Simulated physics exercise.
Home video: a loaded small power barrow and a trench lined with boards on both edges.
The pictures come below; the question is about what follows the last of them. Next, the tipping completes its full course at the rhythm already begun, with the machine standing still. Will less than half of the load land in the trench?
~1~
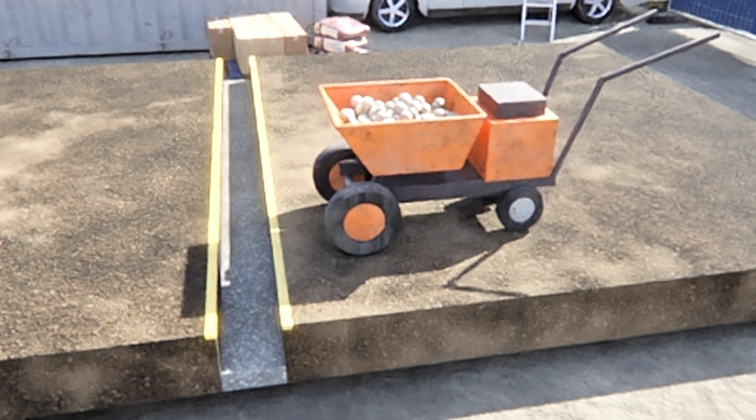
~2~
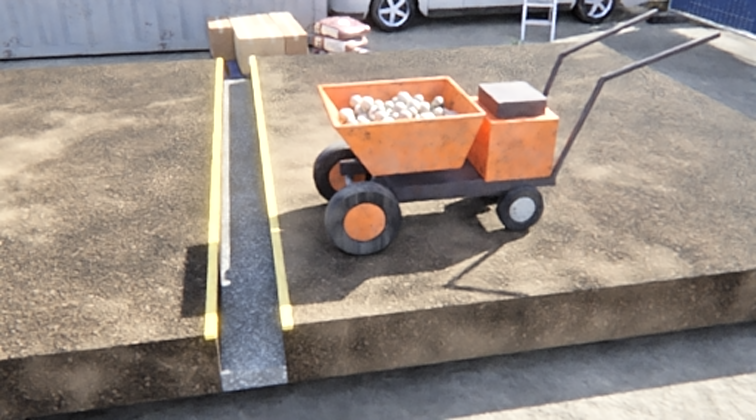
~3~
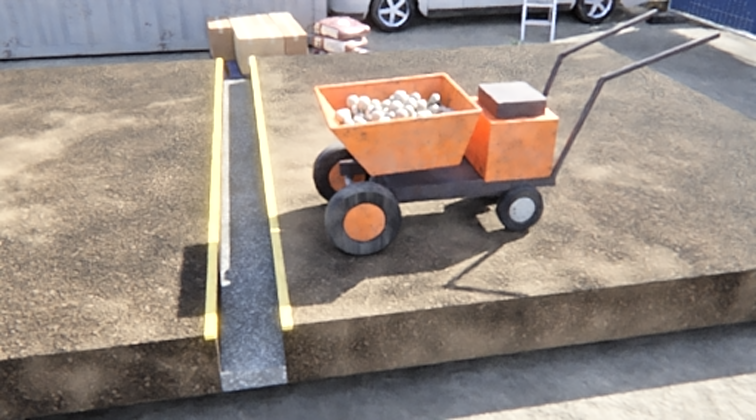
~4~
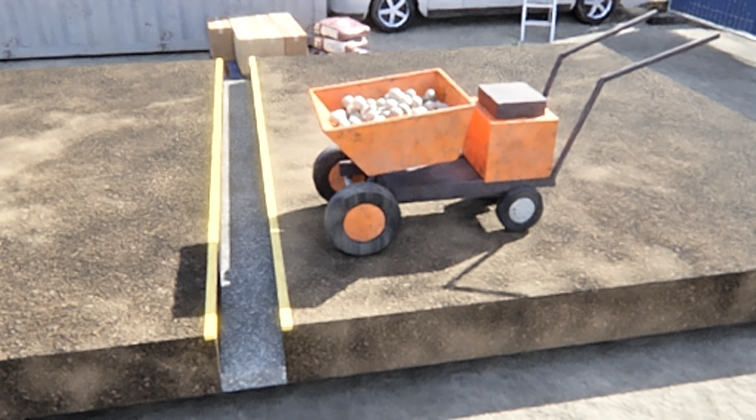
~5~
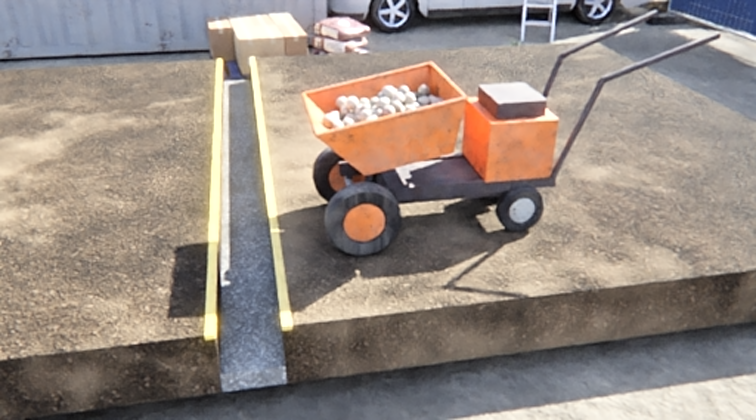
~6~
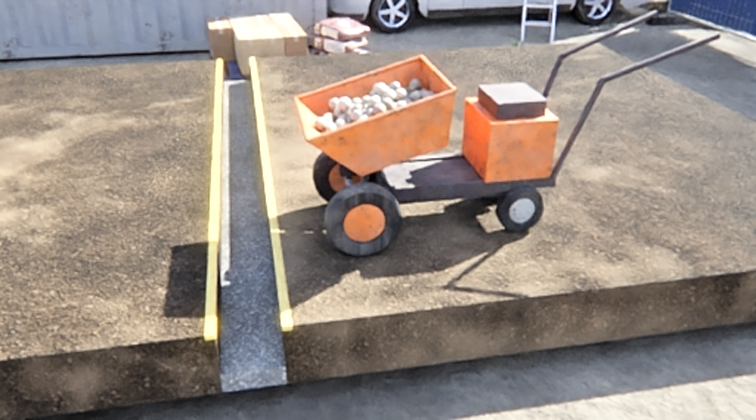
No, most of it does.
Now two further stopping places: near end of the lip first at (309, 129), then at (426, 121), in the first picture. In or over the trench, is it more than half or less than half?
At the first place the smaller part, at the second under half.
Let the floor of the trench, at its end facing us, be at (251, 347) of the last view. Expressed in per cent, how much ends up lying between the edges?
Around 70 percent.
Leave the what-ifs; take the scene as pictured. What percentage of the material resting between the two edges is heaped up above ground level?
Roughly 0 percent.
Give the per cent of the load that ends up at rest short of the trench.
Around 0 per cent.
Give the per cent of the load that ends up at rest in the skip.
Estimate: 0 %, roughly.
Soon, skip tipped steeply; all in the skip.
A while on, skip tipped right over; nearly all in the skip; a small part in or heaped over the trench; a stray few falling.
Towards the end, skip tipped right over; about a quarter in the skip; about half in or heaped over the trench; about a quarter beyond it; a stray few falling.
Finally, skip tipped right over; most in or heaped over the trench; about a quarter beyond it.
